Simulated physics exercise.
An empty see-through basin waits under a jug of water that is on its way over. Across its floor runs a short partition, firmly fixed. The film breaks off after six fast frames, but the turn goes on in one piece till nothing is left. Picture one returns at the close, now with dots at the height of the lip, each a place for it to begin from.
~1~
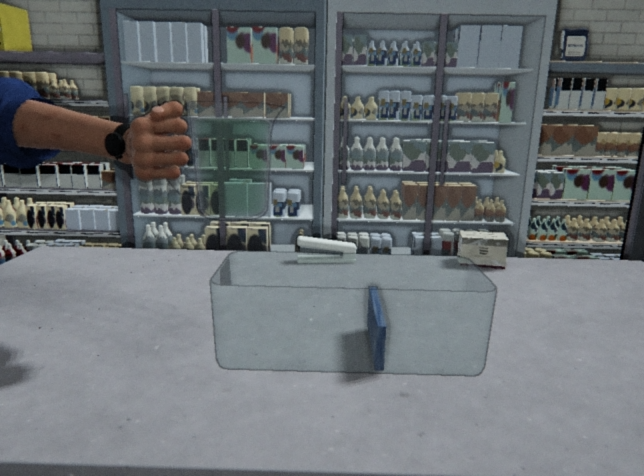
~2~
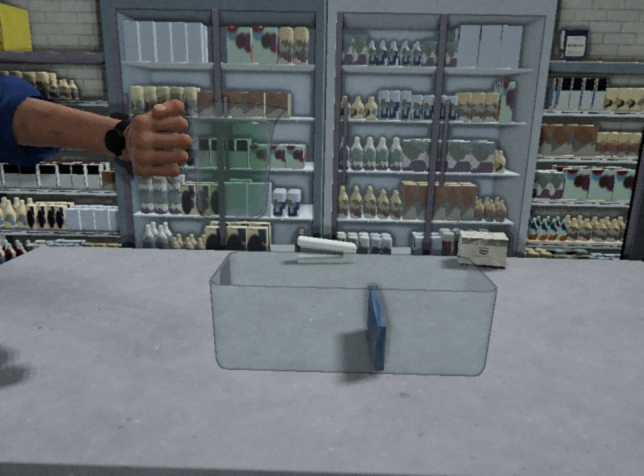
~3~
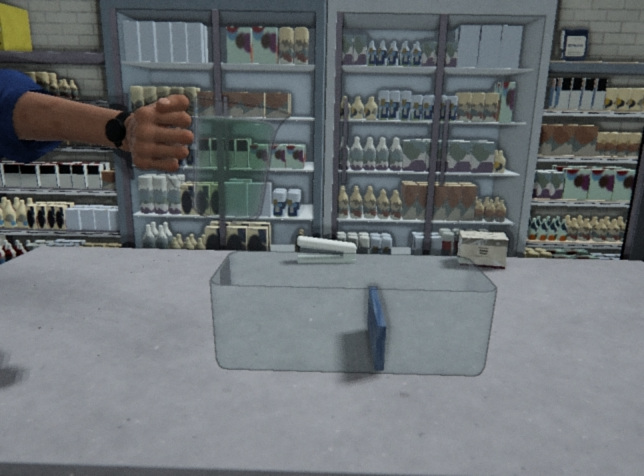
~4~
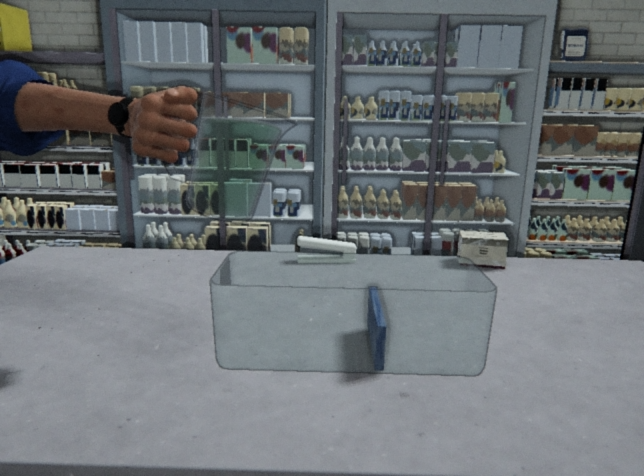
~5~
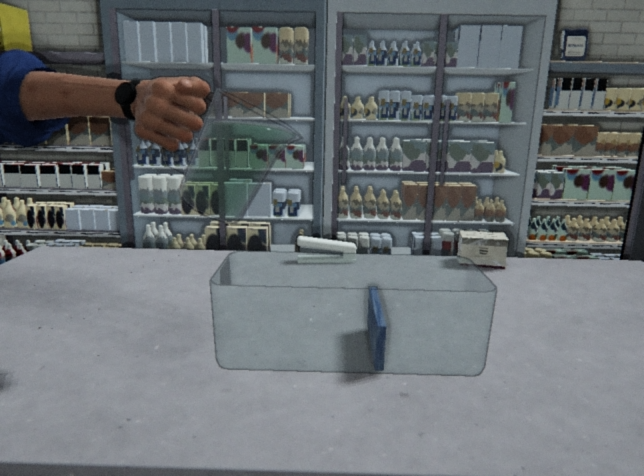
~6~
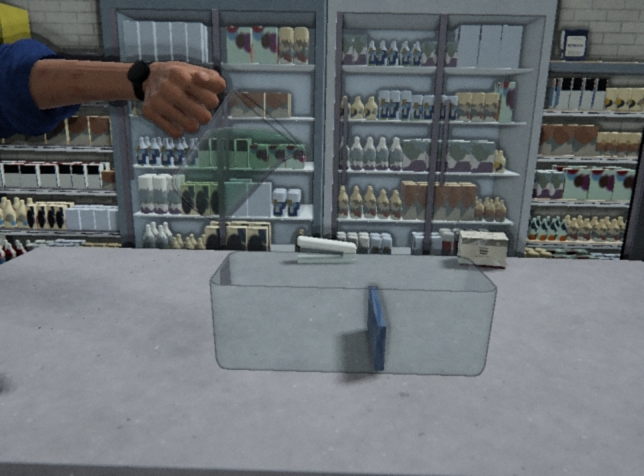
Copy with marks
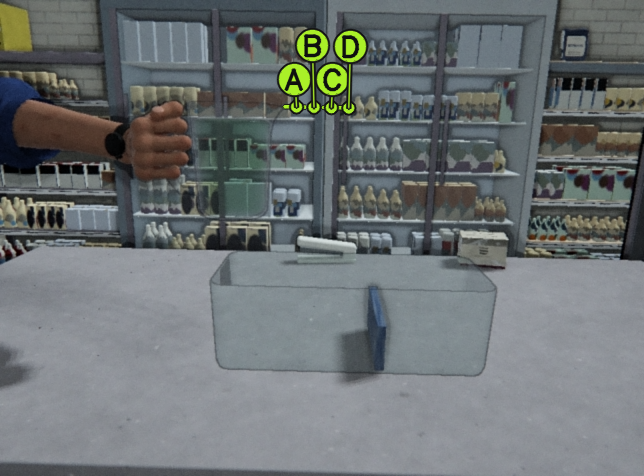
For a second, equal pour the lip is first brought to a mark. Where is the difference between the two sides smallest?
The best dot is C.
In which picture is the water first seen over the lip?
In picture 6.
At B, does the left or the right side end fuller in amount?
The left one.
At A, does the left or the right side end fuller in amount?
More ends on the left.
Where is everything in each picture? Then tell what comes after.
The first frame shows upright, lip at (284, 106); basin from (216, 365) to (484, 372); top of the wall at (377, 305); nothing has left yet.
The second frame shows upright, lip at (286, 108); nothing has left yet.
The third frame shows tipped about 7°, lip at (291, 114); nothing has left yet.
The fourth frame shows tipped about 16°, lip at (297, 123); nothing has left yet.
The fifth frame shows tipped about 27°, lip at (302, 137); nothing has left yet.
The sixth frame shows tipped about 40°, lip at (306, 154); water is over the lip, down to (306, 154).
In lime, A at (296, 107); B at (313, 107); C at (331, 107); D at (348, 108).
If A is chosen, about 91 % ends left of the wall and 3 % right of it; 6 % is lost outside.
If B is chosen, about 77 % ends left of the wall and 16 % right of it; 7 % is lost outside.
If C is chosen, about 52 % ends left of the wall and 47 % right of it.
If D is chosen, about 19 % ends left of the wall and 80 % right of it.
